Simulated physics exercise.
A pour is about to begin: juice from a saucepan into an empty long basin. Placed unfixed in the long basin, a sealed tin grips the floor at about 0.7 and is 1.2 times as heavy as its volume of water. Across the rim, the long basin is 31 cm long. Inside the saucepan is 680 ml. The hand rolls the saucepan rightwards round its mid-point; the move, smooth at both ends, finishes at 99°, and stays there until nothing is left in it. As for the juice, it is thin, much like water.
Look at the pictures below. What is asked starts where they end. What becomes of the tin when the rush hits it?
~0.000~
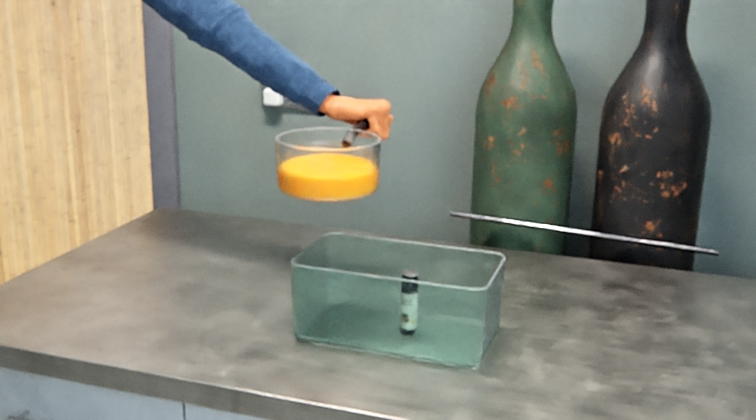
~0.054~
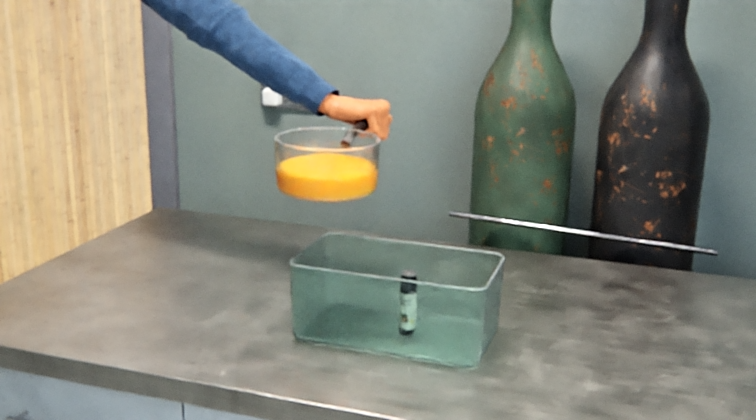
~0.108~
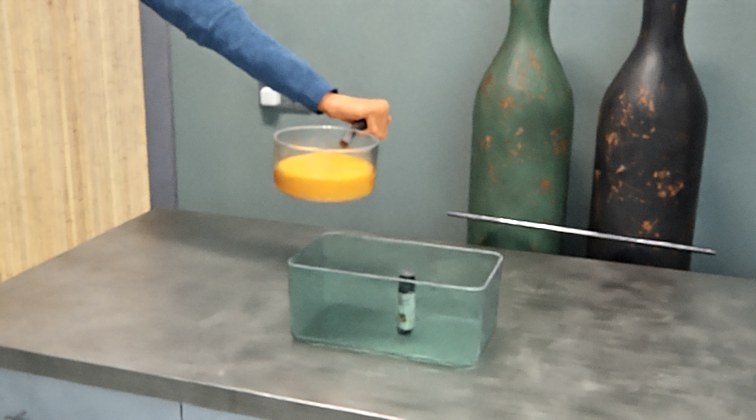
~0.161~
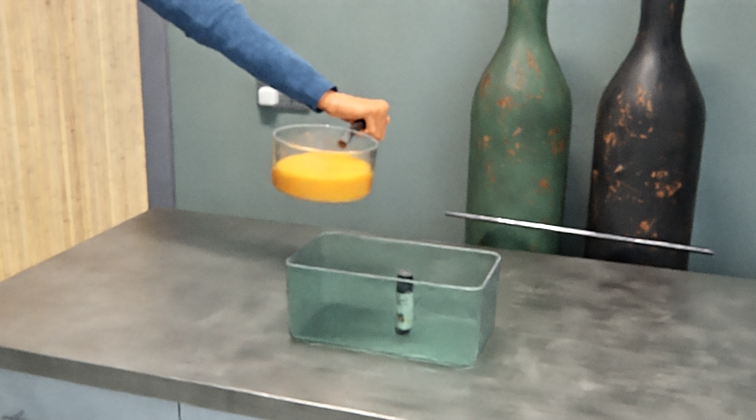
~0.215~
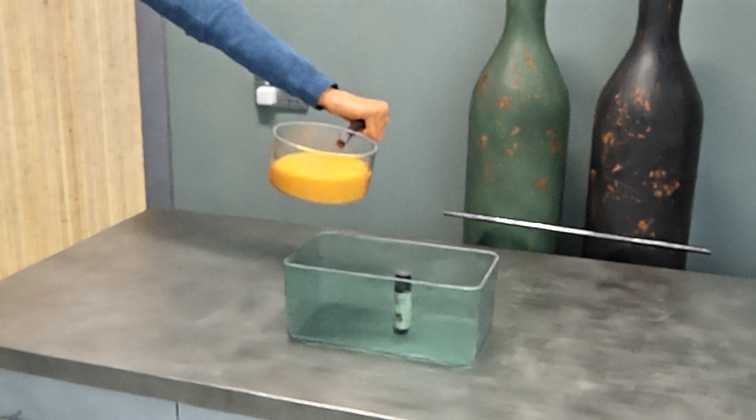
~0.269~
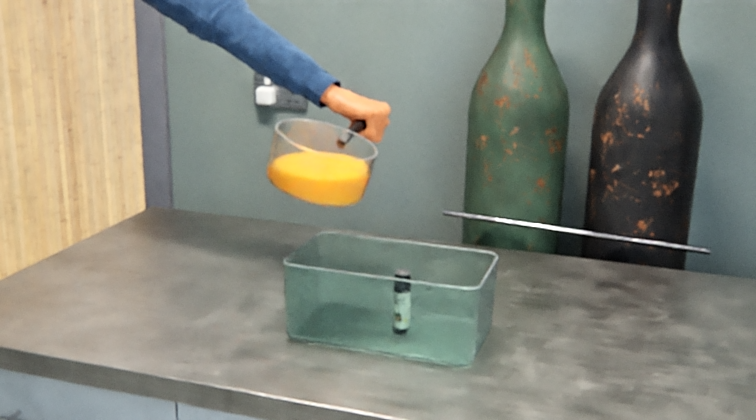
It is going to cope.
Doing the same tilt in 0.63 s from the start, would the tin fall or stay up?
With that tilt, the tin tips.
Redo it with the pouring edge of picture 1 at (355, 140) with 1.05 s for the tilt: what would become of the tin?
Then it stays on its base.
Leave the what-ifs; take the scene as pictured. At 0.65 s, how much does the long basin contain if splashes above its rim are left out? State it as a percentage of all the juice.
About 4%.
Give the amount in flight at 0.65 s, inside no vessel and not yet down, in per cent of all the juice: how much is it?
Near 28 per cent of it all.
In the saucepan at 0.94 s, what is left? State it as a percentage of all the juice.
Around 20 in a hundred.
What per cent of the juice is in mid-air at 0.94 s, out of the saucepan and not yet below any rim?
About 14 per cent.
Then, 0.65 s in, the tilt is 68° and 69 per cent is still to pour; the tin stands where it began.
Then, 0.94 s in, the tilt is 96° and 20 per cent is still to pour; the tin stands where it began.
Then, 1.23 s in, the tilt is 99° and 3 per cent is still to pour; the tin stands 1 cm from where it began.
Then, 1.55 s in, the tilt is 99° and 0 per cent is still to pour; the tin stands 1 cm from where it began.
Finally, the tin stands 1 cm from where it began.
